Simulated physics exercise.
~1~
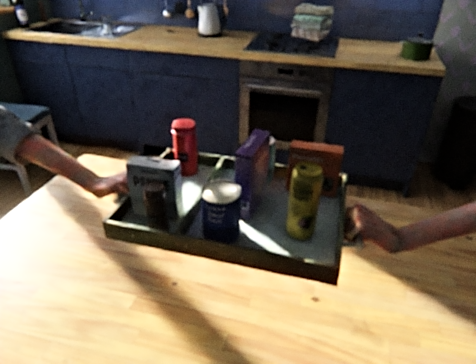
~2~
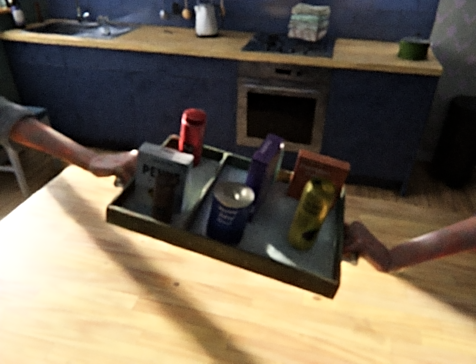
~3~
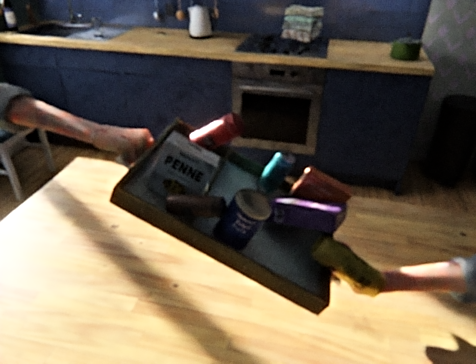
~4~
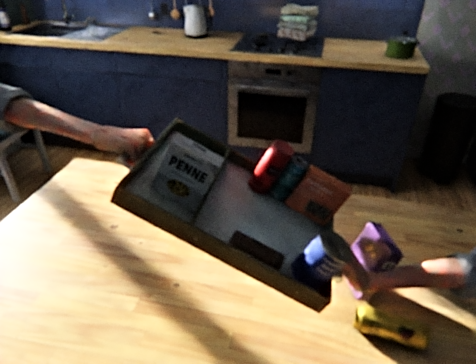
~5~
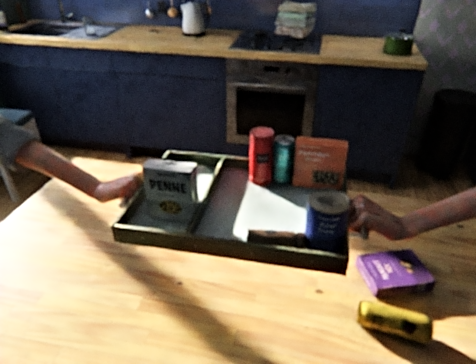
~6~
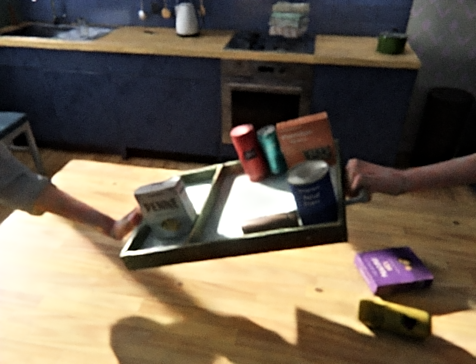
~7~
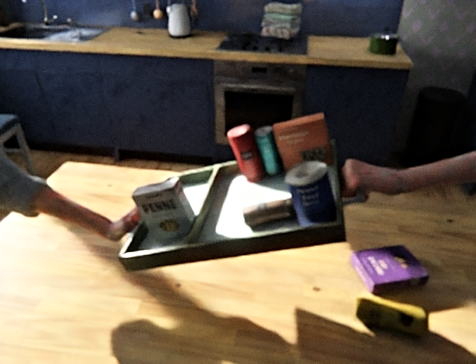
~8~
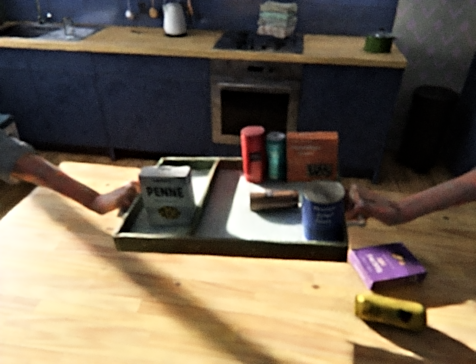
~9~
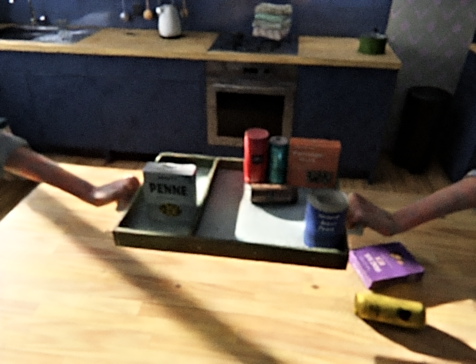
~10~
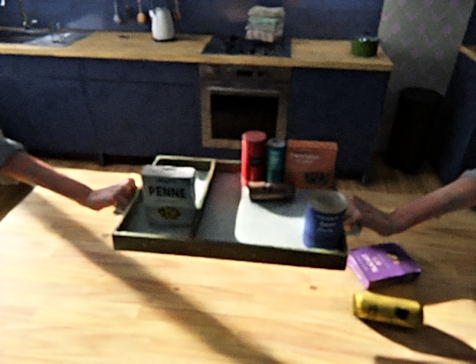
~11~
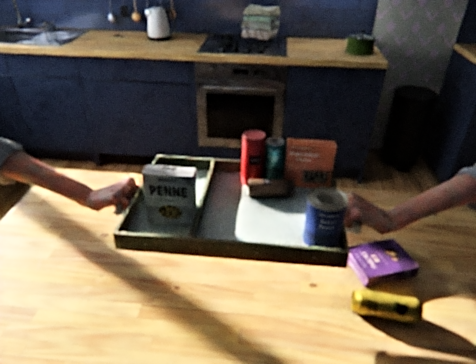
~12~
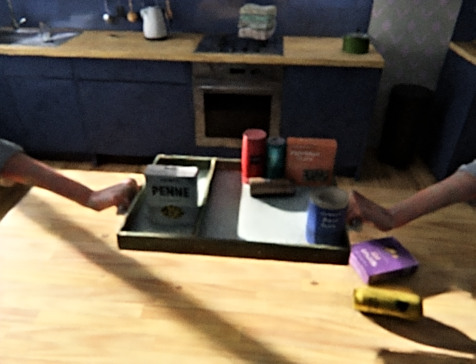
Two hands hold a dark-rimmed tray above a wooden table in a blue kitchen, seen from the near side of the table. On it stand a white penne packet at left, a red jar behind, a blue tin in front, and purple and orange packets, a turquoise can and a yellow can toward the right. The hands tip the tray steeply down to the right, and things topple and slide; the yellow can, then the purple packet, drop onto the table. The tray levels, dips left more gently, then levels again. The blue tin stands at the right, the red jar is upside down, a brown shaker lies beside it, and the fallen pair stay on the table.
